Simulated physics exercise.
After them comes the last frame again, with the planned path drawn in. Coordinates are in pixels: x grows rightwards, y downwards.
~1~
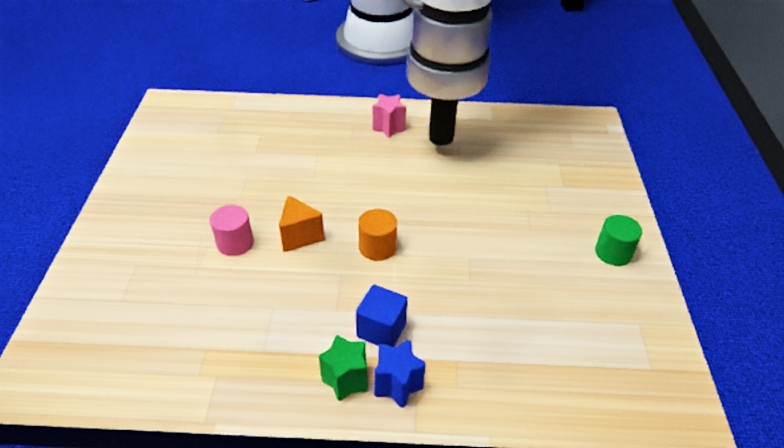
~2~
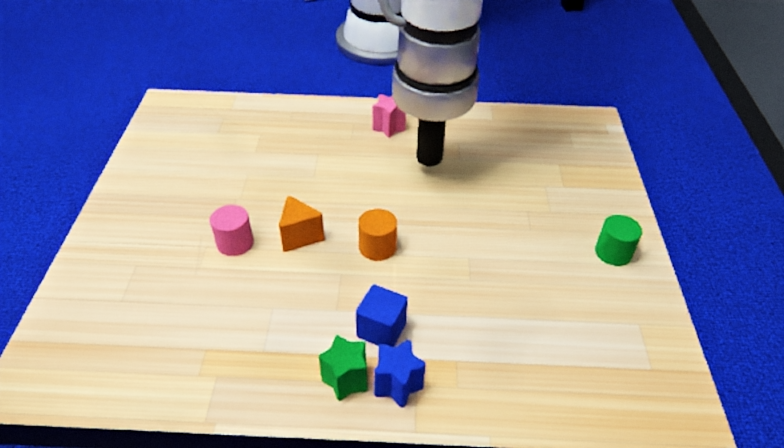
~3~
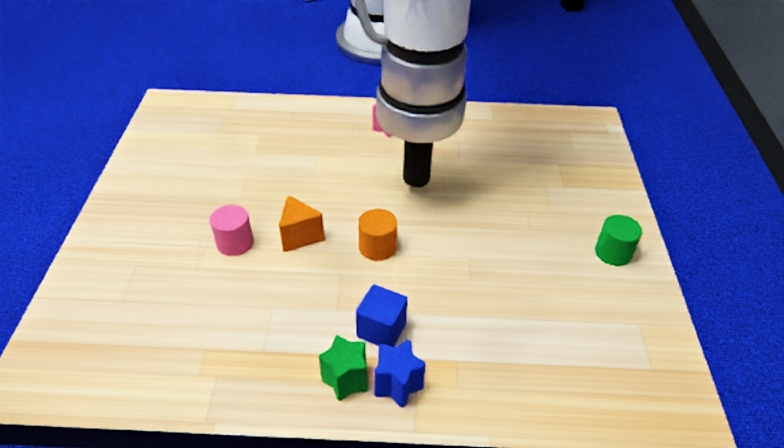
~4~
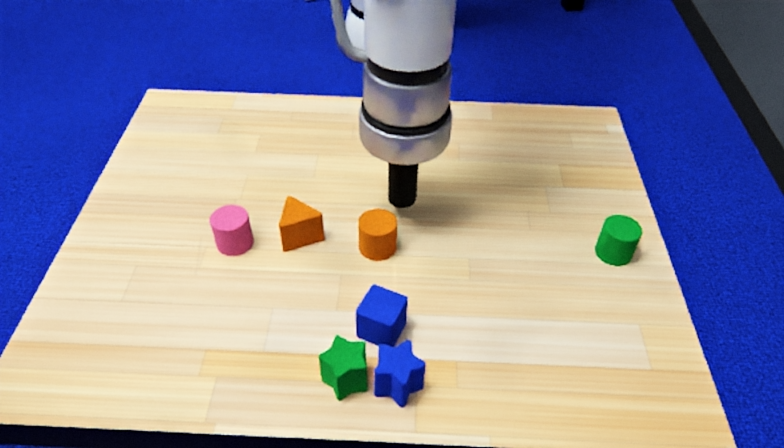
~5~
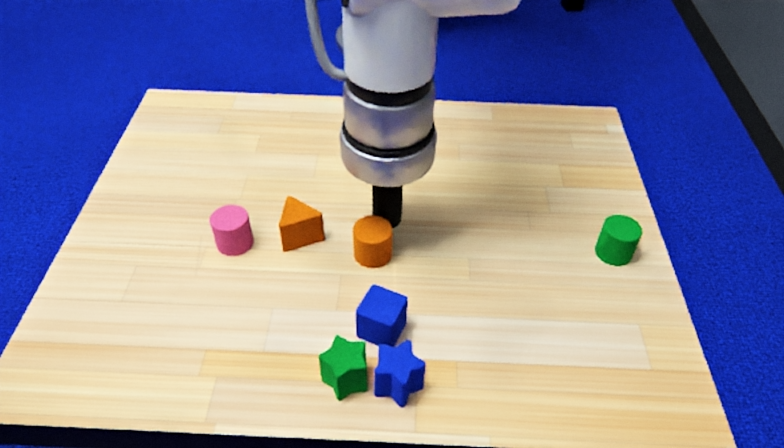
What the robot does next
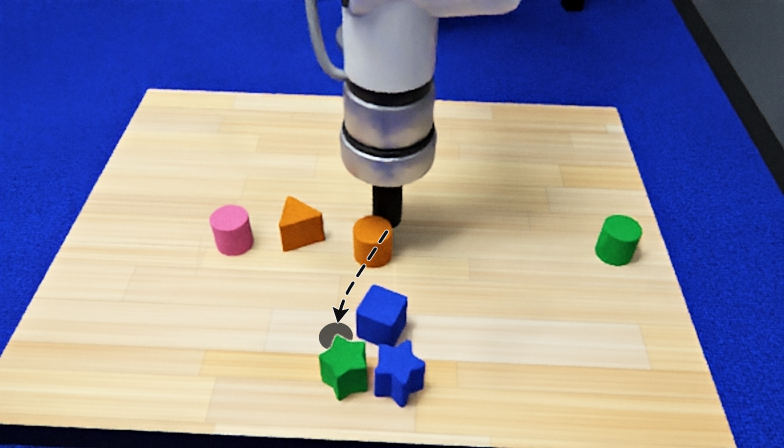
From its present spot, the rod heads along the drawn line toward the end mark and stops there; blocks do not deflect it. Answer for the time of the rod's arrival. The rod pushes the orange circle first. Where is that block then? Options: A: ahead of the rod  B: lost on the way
A.
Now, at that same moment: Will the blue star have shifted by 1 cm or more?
No, that is not what happens.
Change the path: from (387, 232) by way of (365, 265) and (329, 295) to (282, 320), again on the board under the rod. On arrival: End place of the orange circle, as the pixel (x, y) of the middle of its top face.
Located at (311, 314).
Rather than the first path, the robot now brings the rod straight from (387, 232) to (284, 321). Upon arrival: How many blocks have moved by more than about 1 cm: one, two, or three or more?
Just one will move.
The drawn path runs from (387, 232) over (356, 278) to (336, 336).
What follows on the original path. One third of the way, rod at (366, 251); orange circle at (351, 262).
Two thirds of the way, rod at (345, 285); orange circle at (329, 299).
At the end, rod at (335, 325); orange circle at (309, 339); blue square block not moved; blue star not moved.
